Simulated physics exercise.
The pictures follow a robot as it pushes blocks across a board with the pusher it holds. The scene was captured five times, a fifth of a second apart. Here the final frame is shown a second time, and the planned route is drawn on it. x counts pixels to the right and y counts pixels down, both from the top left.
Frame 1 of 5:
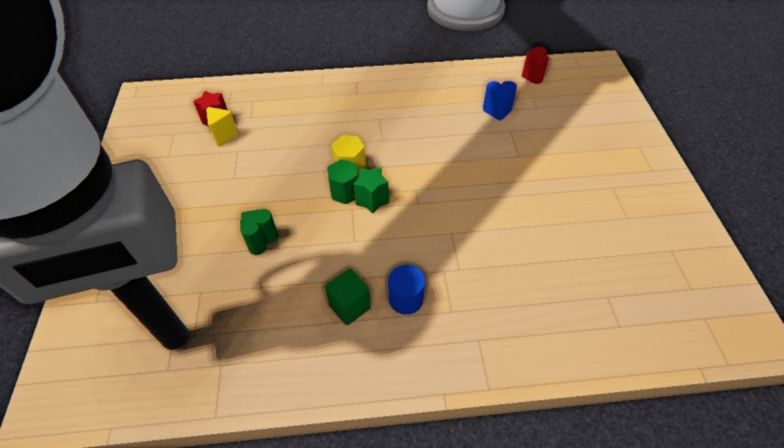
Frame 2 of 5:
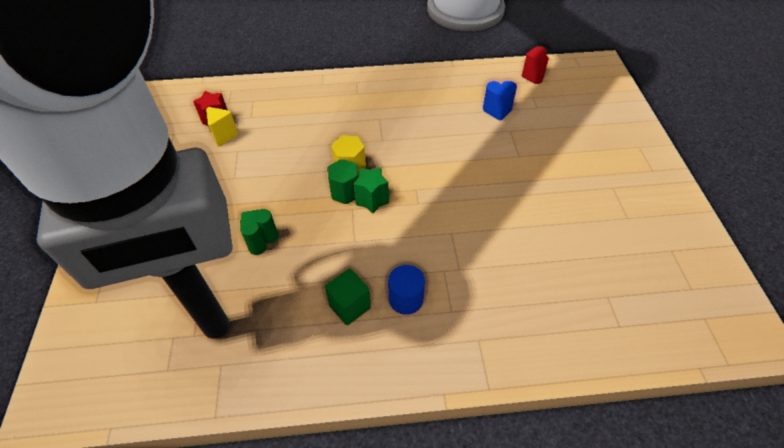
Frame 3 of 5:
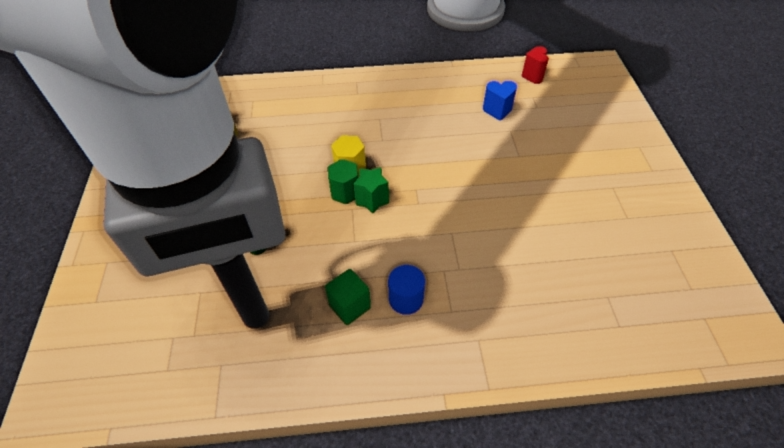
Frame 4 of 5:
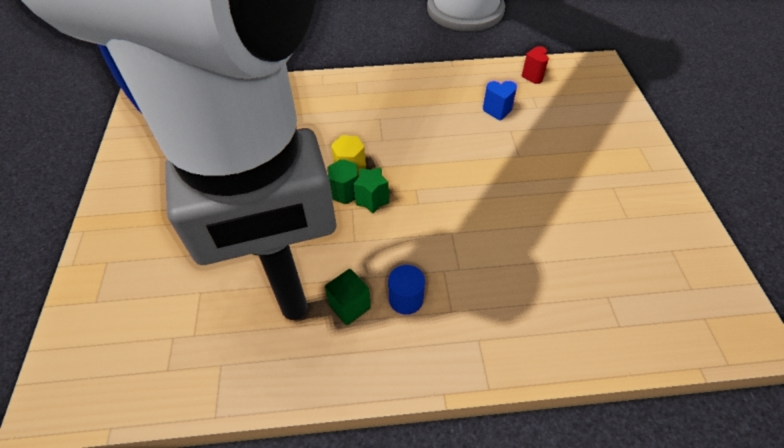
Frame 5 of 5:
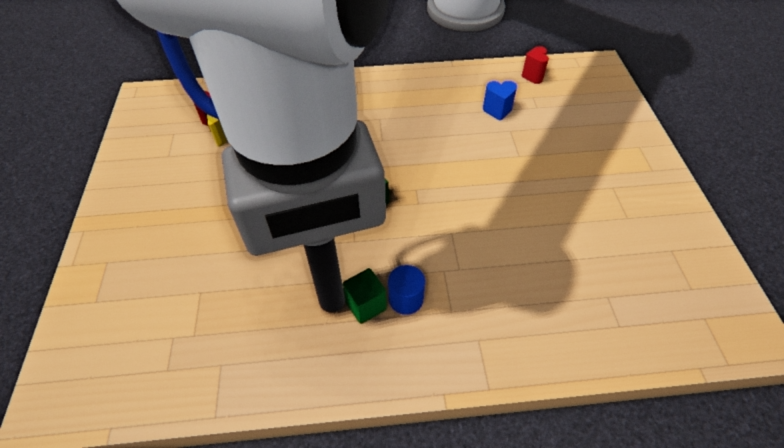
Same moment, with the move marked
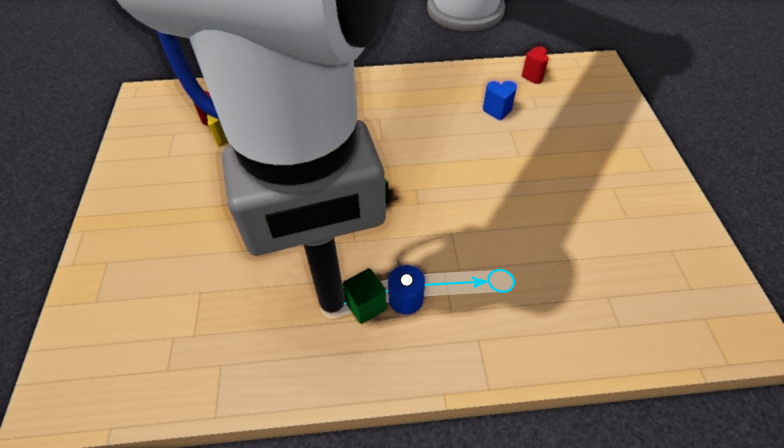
On a light wooden board scattered with small coloured blocks, a grey robot arm with a black rod sweeps rightward from the left side, passing in front of several pieces. The rod then reaches the green square block and nudges it slightly right, close beside the still blue cylinder.
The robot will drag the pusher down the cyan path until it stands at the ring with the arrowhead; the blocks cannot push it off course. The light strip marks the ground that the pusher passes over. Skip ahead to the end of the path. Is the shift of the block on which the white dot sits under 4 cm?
No, that is not how it ends up.
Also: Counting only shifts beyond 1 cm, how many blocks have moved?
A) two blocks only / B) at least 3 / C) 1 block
(A)
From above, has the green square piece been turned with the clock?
Yes, it checks out.
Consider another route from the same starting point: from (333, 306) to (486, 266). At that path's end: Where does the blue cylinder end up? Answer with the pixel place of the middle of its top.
It comes to (450, 287).
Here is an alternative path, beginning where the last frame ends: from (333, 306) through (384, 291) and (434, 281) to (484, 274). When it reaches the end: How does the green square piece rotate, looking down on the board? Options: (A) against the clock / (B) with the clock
(B)
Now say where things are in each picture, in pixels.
The first picture shows pusher's lower end (176, 337); green square piece (347, 287); blue cylinder (407, 280).
The second picture shows pusher (217, 327); blocks still.
The third picture shows pusher (256, 317); blocks still.
The fourth picture shows pusher (295, 309); blocks still.
The fifth picture shows pusher (332, 301); green square piece (364, 286); blue cylinder (407, 280).
Drawn move, from (333, 306) over (417, 286) to (501, 281); the dot is on the blue cylinder.
On the path given first. One third of the way, pusher (389, 285); green square piece (409, 292), turned 90° clockwise; blue cylinder (446, 286).
Two thirds of the way, pusher (447, 278); green square piece (413, 295), turned 110° clockwise; blue cylinder (461, 291).
At the end, pusher (503, 275); green square piece (413, 295), turned 110° clockwise; blue cylinder (463, 291).
